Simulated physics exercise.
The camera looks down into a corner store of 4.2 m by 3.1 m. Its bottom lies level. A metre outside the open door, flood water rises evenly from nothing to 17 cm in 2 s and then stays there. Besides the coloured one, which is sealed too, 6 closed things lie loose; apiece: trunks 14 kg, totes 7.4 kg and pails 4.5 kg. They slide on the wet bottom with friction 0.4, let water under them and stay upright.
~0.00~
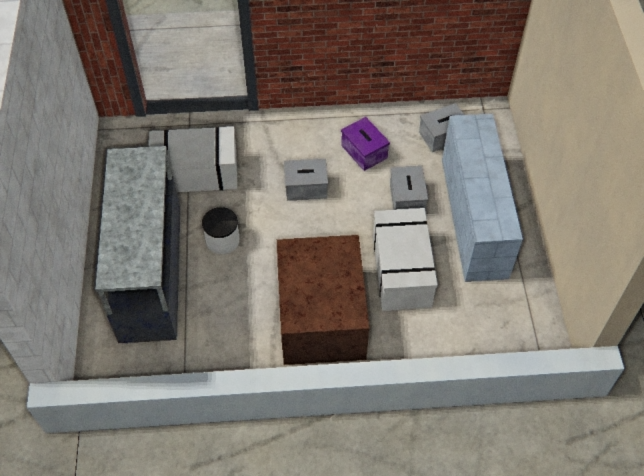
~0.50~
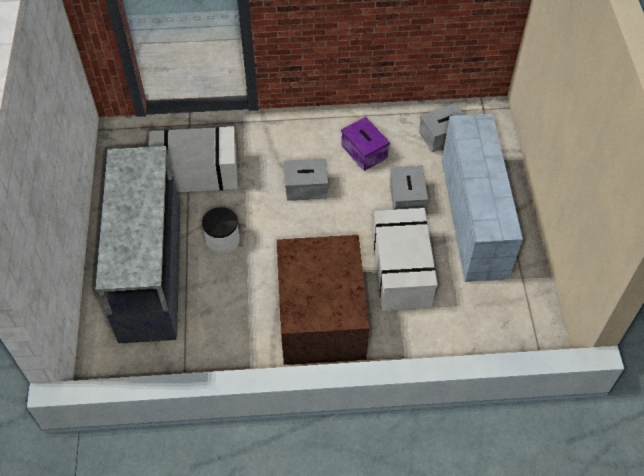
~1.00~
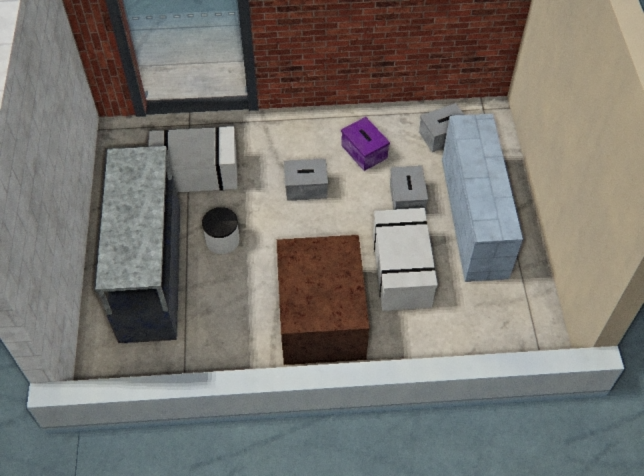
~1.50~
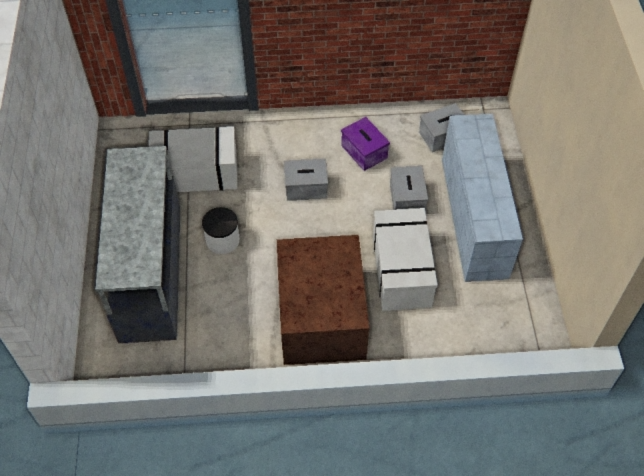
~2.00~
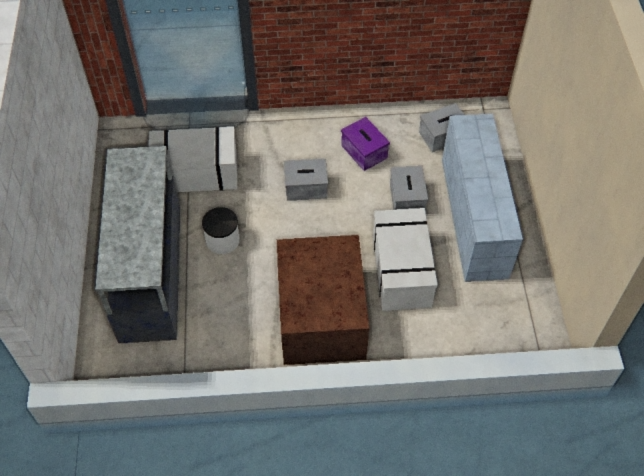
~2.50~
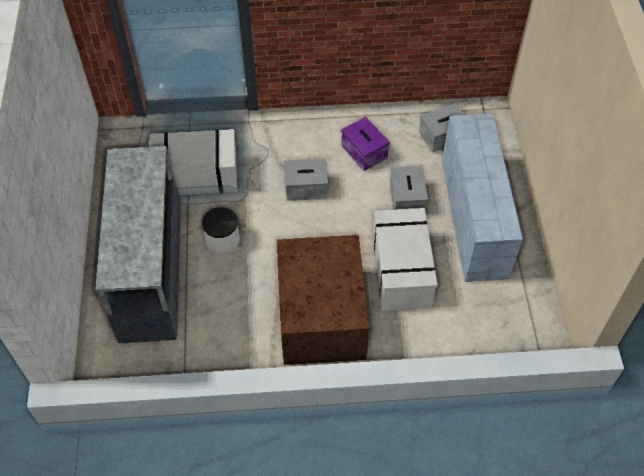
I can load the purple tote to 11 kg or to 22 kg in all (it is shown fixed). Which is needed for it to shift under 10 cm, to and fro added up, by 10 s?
I expect that the smaller load will do.
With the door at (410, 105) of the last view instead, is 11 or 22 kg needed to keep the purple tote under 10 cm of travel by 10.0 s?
Then only the higher weight holds it.
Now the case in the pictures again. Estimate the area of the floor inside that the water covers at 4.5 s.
Roughly 6.5 m2.
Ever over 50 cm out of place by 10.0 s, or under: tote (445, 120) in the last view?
It is short of it.
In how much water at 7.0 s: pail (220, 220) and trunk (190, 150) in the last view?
About 9 and 10 cm.
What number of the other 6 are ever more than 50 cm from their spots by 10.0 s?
That makes 5.
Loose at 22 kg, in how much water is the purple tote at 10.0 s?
Roughly 5 cm.
After 3.5 s the purple tote would be 0 cm from its start with 11 kg and 0 cm from its start with 22 kg; 2 cm of water round it then.
After 4.5 s the purple tote would be 0 cm from its start with 11 kg and 0 cm from its start with 22 kg; 2 cm of water round it then.
After 7.0 s the purple tote would be 0 cm from its start with 11 kg and 0 cm from its start with 22 kg; 2 cm of water round it then.
After 10.0 s the purple tote would be 1 cm from its start with 11 kg and 0 cm from its start with 22 kg; 5 cm of water round it then.
